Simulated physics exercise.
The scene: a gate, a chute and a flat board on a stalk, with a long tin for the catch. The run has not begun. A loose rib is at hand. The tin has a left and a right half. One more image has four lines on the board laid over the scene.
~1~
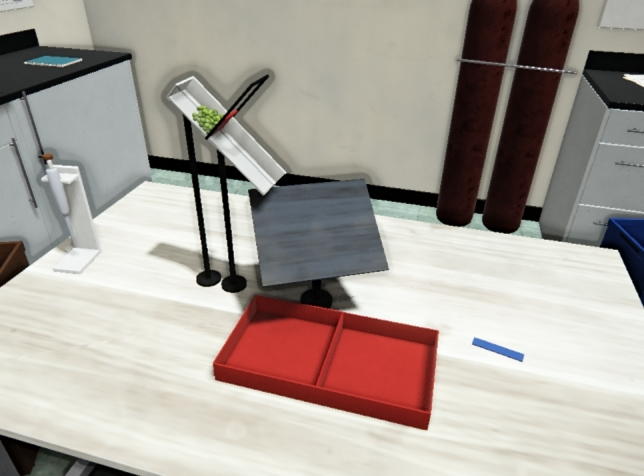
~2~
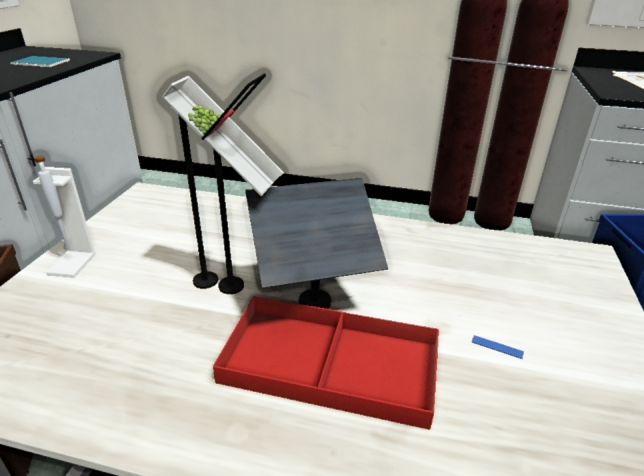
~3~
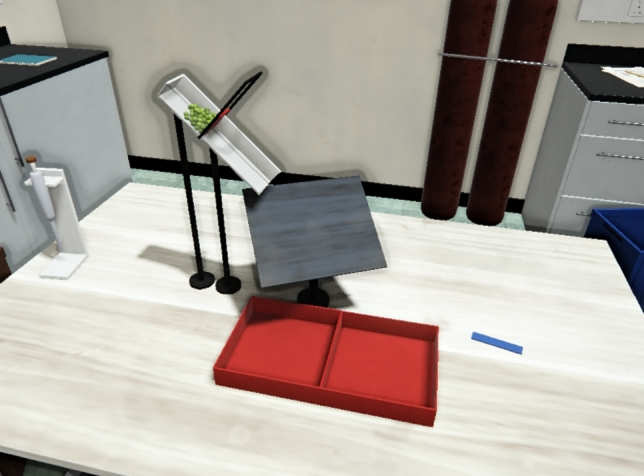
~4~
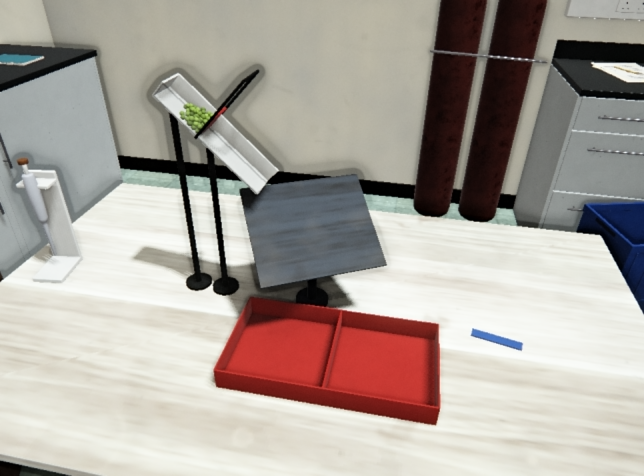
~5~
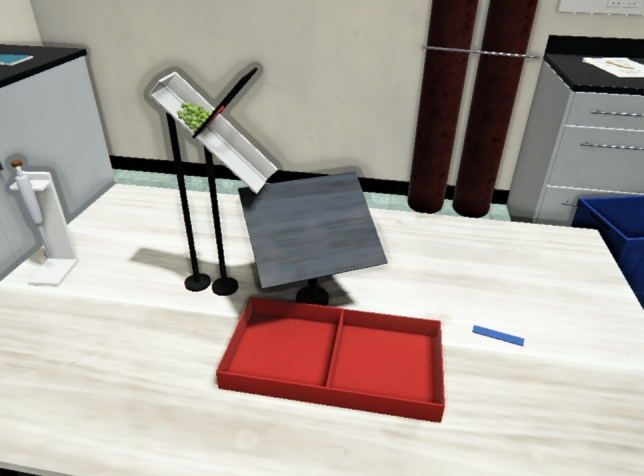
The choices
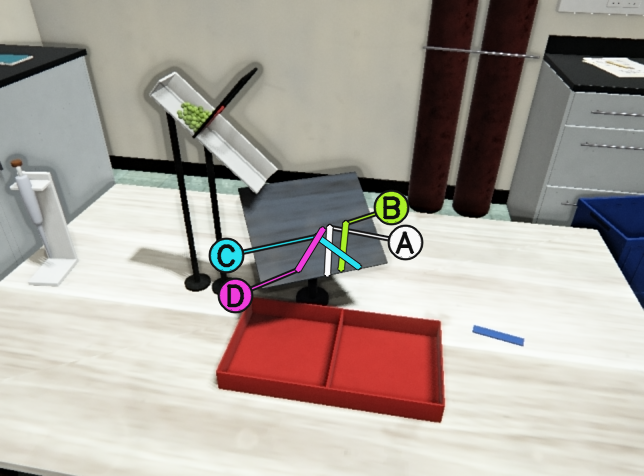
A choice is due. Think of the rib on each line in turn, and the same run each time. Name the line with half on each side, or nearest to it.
Line B.
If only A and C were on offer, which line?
Line C.
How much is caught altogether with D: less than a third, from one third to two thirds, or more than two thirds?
Line D gives more than two thirds.
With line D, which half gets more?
The left half.
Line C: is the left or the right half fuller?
The right half.
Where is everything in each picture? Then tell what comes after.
Load behind the gate near (211, 121), dried peas; lip of the chute near (270, 189), sloping fairly steeply, in the first picture.
Middle of the board near (316, 229), tilted fairly steeply; middle of its low edge near (327, 278); of its high edge near (305, 183), in the second picture.
Front corners of the tin near (213, 368) and (436, 410); front end of its middle wall near (320, 388); gate still shut near (221, 116), in the third picture.
Middle of the load near (200, 120); lip near (263, 187), in the fourth picture.
Middle of the load near (197, 119); lip near (262, 187), in the fifth picture.
On the marked copy, line A from (329, 227) to (327, 274); line B from (345, 223) to (341, 268); line C from (316, 236) to (358, 266); line D from (322, 229) to (298, 269).
For line A, of what is caught, all but a few in the left half, a small share in the right.
For line B, of what is caught, close to half in the left half, close to half in the right.
For line C, of what is caught, close to a quarter in the left half, the bulk in the right.
For line D, of what is caught, the bulk in the left half, a small share in the right.
